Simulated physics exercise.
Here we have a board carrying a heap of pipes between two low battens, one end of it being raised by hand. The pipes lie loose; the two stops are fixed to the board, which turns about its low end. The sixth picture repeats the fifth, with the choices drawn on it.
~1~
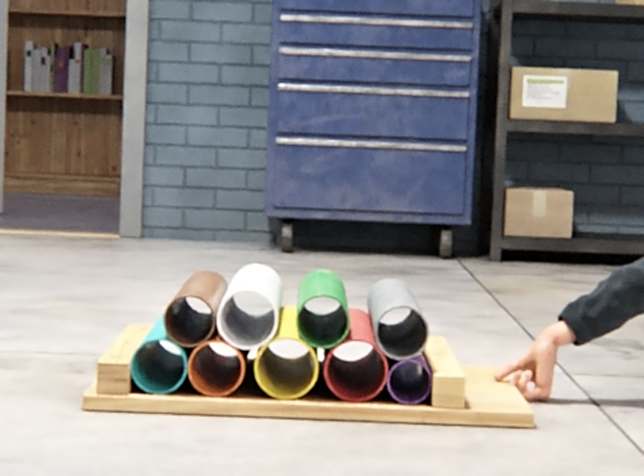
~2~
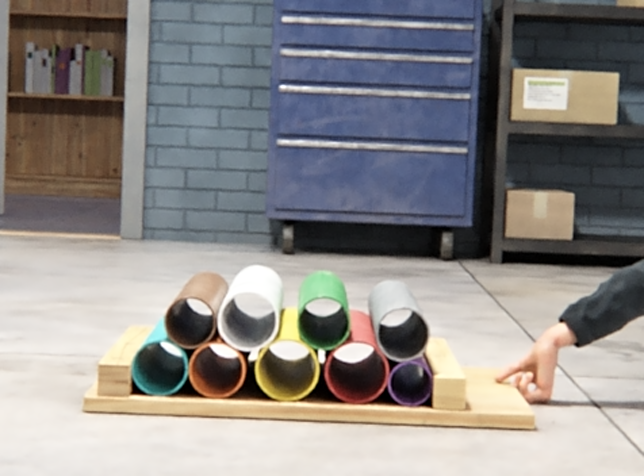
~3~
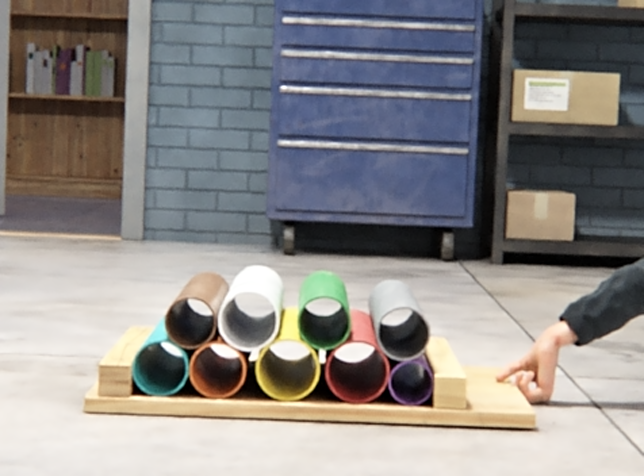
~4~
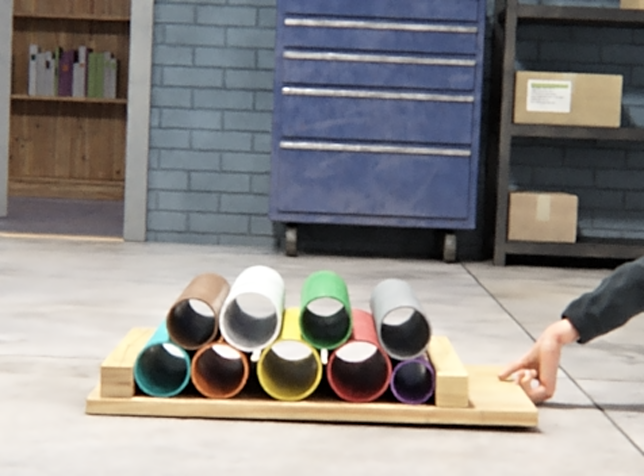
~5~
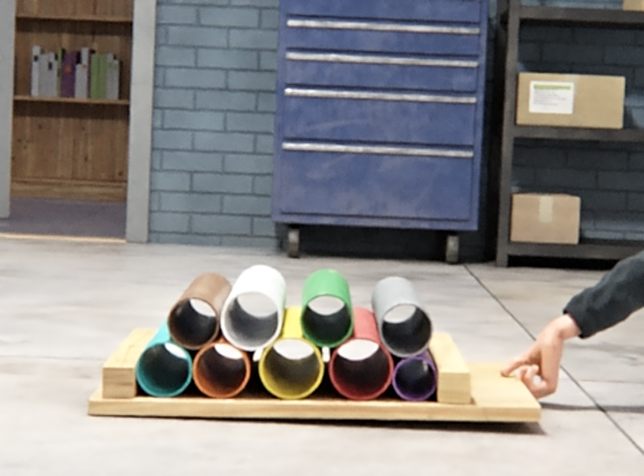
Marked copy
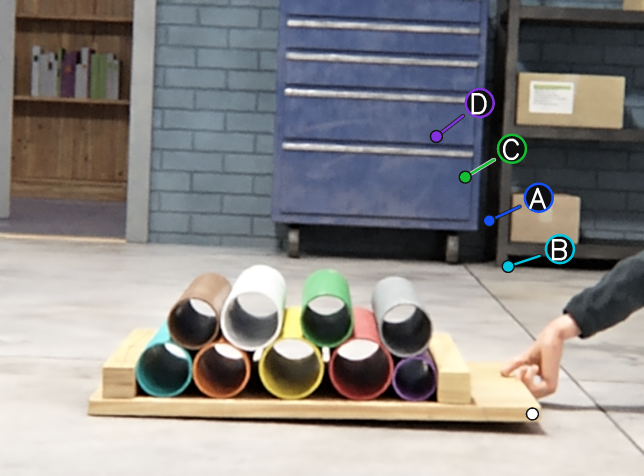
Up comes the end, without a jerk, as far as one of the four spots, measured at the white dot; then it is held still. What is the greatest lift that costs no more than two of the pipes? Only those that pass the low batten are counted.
Raise it to A.
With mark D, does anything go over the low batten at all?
Yes, at D.
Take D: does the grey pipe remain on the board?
Yes.
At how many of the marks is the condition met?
Two of the four.
On the marked copy, A at (489, 220); B at (508, 266); C at (465, 177); D at (437, 137); the white dot at (532, 414).
With A. Early on, board at 16°.
Further on, board at 27°.
At the end, board at 27°, two over the low batten (white, brown).
As for the rest, B none over the low batten; C three over the low batten (white, brown, green); D three over the low batten (white, brown, green).
